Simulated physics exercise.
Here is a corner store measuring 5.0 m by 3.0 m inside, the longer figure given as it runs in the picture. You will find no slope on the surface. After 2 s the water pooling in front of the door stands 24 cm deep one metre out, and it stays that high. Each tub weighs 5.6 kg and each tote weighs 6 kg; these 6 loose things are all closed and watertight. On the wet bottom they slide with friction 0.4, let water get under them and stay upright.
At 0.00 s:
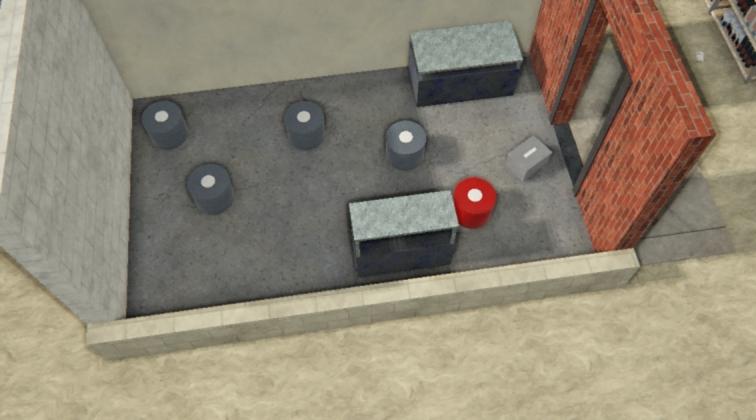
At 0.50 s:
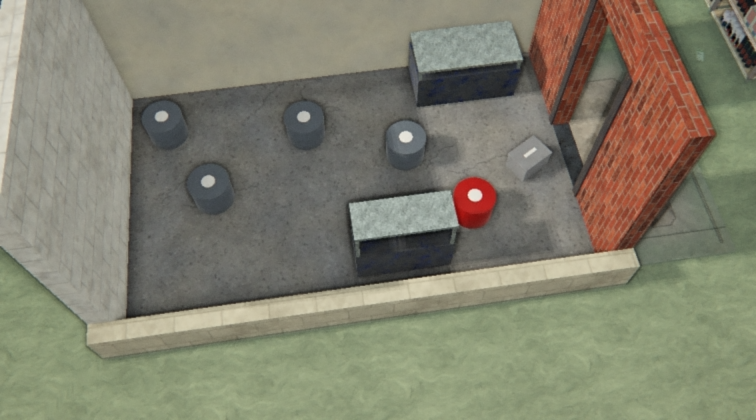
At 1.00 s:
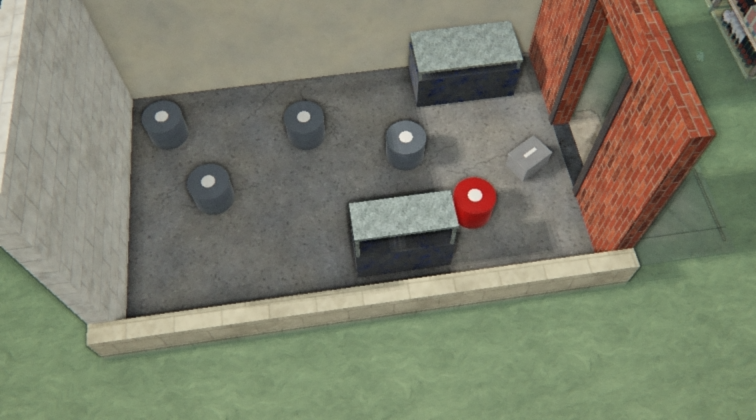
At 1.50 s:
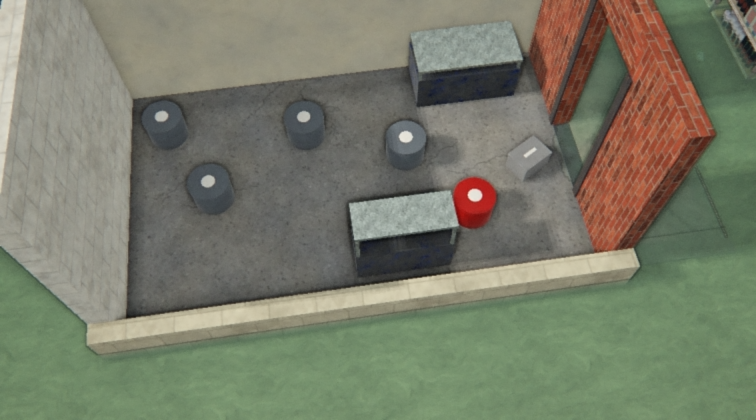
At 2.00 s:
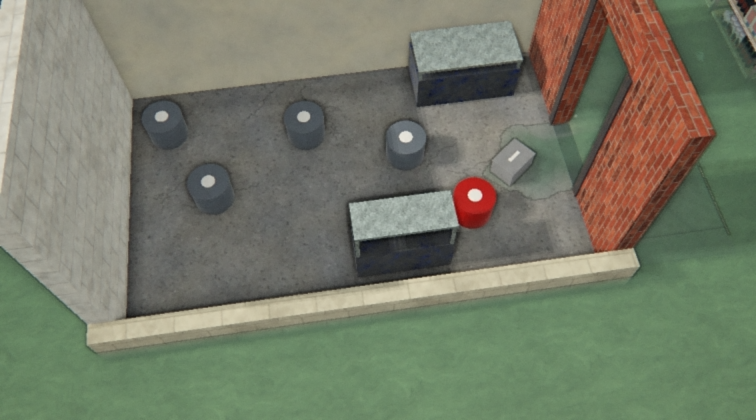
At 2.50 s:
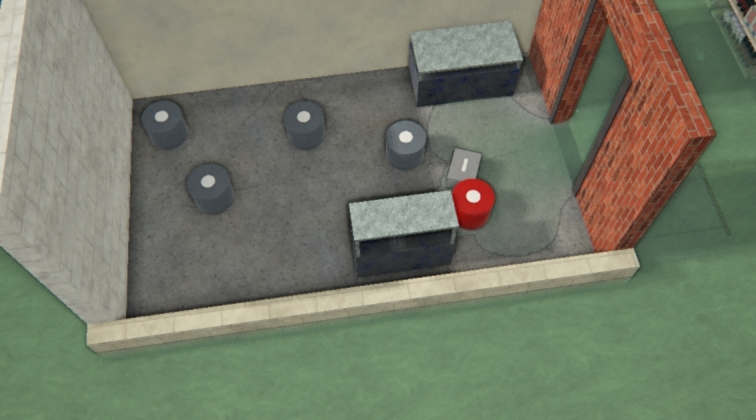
Green water spread over the sandy ground outside a small brick-fronted store, then crept in through the doorway, pushing a gray box left toward the red tub while everything else inside stayed put.
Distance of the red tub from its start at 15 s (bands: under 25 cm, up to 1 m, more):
More than 1 m.
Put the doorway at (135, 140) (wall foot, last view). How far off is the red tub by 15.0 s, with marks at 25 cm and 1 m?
Well, the red tub shifts somewhat in that setup.
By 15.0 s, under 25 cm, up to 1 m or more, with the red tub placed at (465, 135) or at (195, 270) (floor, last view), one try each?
Results in order: It ends up well away; it ends up well away.
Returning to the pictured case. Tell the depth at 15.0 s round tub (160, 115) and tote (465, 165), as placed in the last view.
About 18 and 17 cm.
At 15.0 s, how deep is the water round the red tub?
Depth approx. 16 cm.
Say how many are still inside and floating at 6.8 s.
Answer: 6.
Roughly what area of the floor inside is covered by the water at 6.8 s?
Wet area: Approx. 14 m2.
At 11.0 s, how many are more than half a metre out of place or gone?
At that moment it comes to 5.
After 3.5 s the red tub is near (459, 201), 0.2 m from its start, afloat; 1 afloat.
After 6.8 s the red tub is near (182, 212), 3.1 m from its start, afloat; 6 afloat.
After 11.0 s the red tub is near (166, 270), 3.3 m from its start, afloat; 6 afloat.
After 15.0 s the red tub is near (321, 232), 1.7 m from its start, afloat; 6 afloat.
